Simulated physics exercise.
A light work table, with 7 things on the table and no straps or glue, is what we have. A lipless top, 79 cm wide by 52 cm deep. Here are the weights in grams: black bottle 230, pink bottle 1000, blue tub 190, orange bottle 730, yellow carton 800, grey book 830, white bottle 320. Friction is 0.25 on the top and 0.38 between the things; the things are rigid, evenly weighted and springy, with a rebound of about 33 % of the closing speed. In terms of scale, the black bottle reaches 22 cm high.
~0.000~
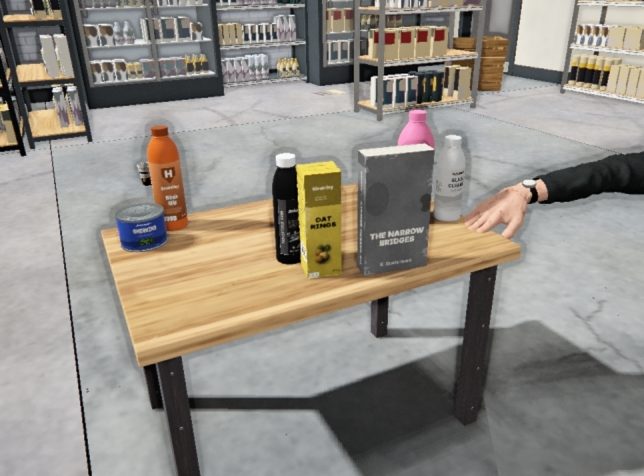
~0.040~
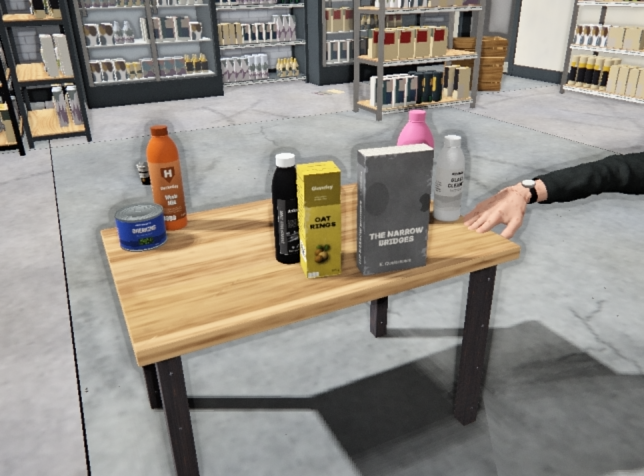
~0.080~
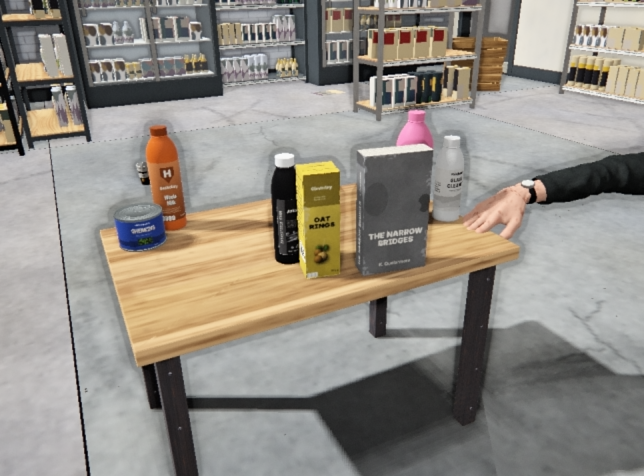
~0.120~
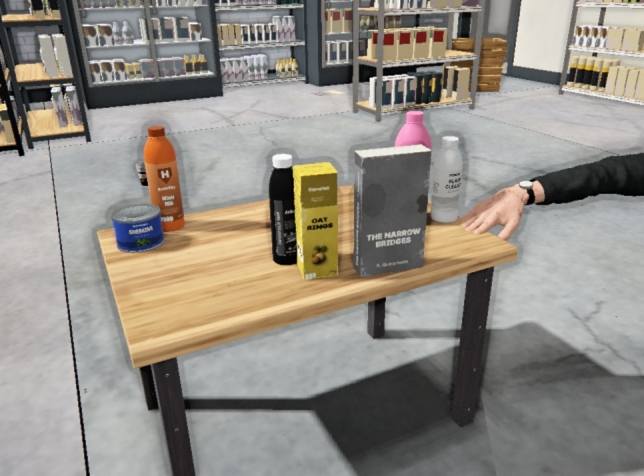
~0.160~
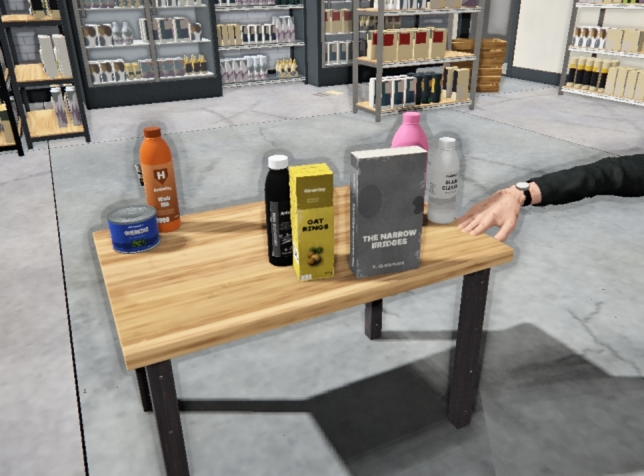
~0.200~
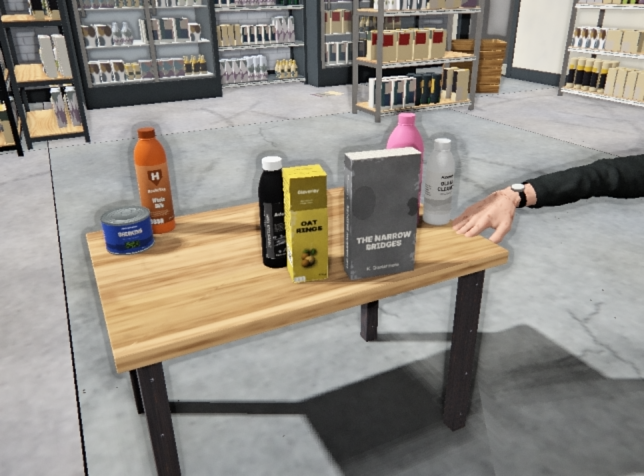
A light wooden table carrying bottles, a tub, a carton and a grey book shifts slightly left, a hand resting on its edge.
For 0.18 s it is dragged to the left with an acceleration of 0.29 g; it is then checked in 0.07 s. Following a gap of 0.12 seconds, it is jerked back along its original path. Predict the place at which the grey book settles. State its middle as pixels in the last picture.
The grey book settles at roughly (392, 213).
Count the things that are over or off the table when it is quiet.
The answer: 0.
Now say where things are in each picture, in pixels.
Grey book (394, 211); black bottle (288, 210), in the first picture.
Blue tub (141, 227); orange bottle (166, 178), in the second picture.
Yellow carton (318, 221); white bottle (448, 179), in the third picture.
Table 1 cm from its start; black bottle (285, 210), in the fourth picture.
Table 1 cm from its start; blue tub (134, 229); orange bottle (160, 180), in the fifth picture.
Table 3 cm from its start; grey book (381, 214); yellow carton (306, 225), in the sixth picture.
Around 0.40 s, table 6 cm from its start; grey book shifted 2 cm near (354, 220); black bottle shifted 2 cm; orange bottle shifted 2 cm.
Around 0.60 s, table 2 cm from its start; grey book shifted 2 cm near (370, 217); black bottle shifted 3 cm; pink bottle shifted 2 cm.
Around 0.70 s, things are still on the move.
Finally (1.4 s), all 7 still in place (within 5 cm). Final places as that camera would see them, grey book near (392, 213).
